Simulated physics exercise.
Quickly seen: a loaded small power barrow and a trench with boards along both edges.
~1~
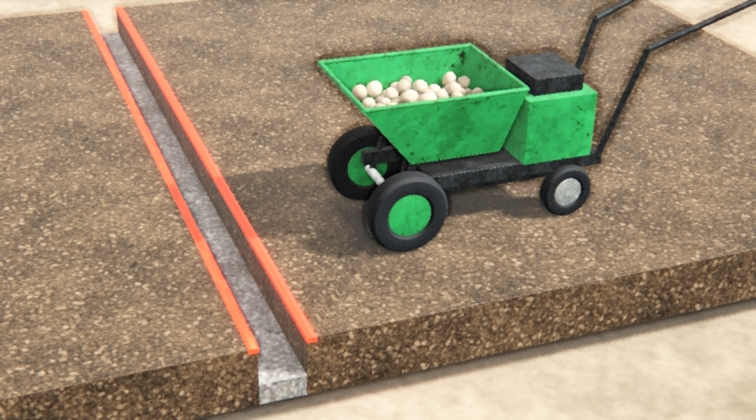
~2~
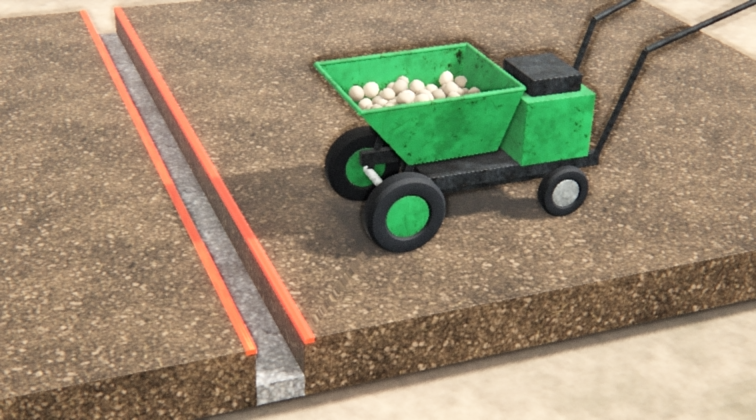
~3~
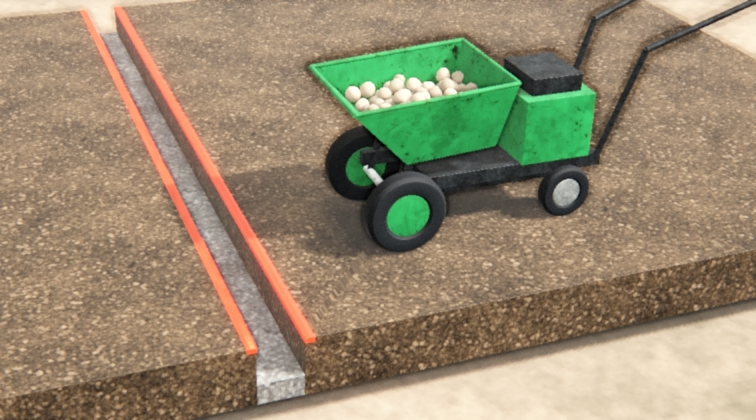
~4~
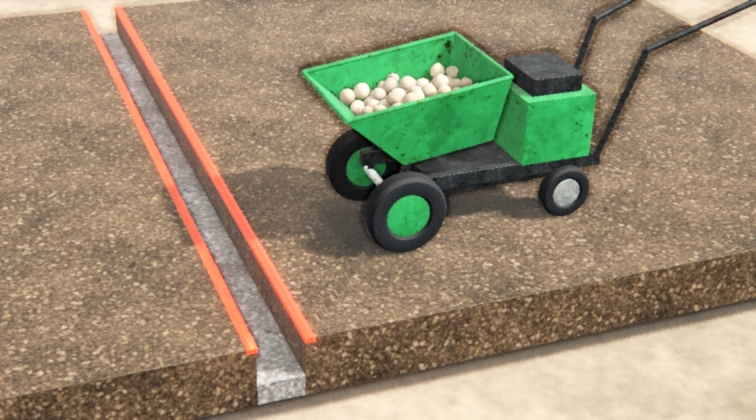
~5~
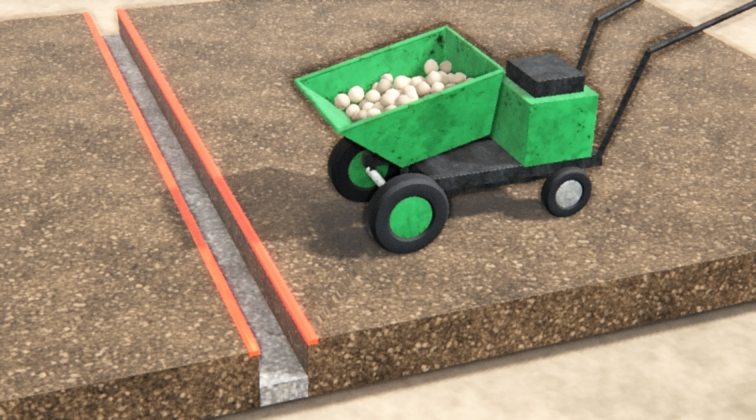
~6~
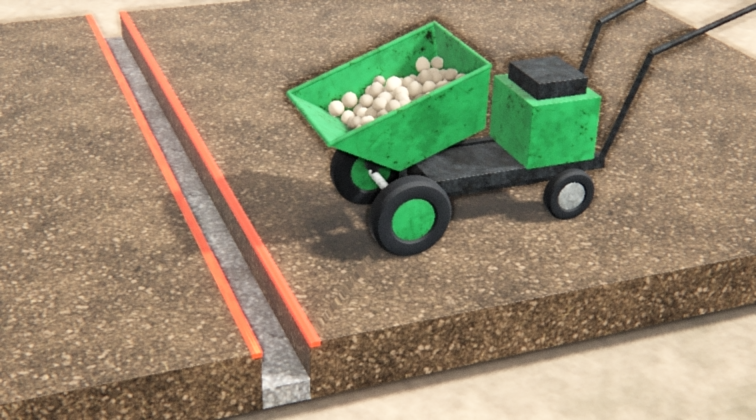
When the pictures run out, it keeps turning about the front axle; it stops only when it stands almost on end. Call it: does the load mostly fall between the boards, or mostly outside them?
It mostly falls between the boards.
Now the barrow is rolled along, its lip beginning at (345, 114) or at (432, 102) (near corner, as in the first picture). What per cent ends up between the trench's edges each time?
Estimates, in order: 80 % then 30 %.
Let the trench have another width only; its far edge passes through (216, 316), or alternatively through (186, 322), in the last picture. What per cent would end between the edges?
90 %, then 100 %.
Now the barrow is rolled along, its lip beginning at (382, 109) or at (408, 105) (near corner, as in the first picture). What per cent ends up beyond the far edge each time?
About 10 and 0 per cent.
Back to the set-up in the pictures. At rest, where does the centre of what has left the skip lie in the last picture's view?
Around (234, 267), give or take.
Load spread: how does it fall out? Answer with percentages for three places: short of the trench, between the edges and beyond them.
Out of a hundred: Short 5; between 75; beyond 5.
Shortly afterwards, skip tipped steeply; the whole lot in the skip.
Next, skip tipped right over; near two thirds in the skip; a little short of the trench; near a quarter in or heaped over the trench.
Some moments later, skip tipped right over; a little in the skip; a little short of the trench; the bulk in or heaped over the trench; a little beyond it.
In the end, skip tipped right over; a little in the skip; a little short of the trench; the bulk in or heaped over the trench; a little beyond it.
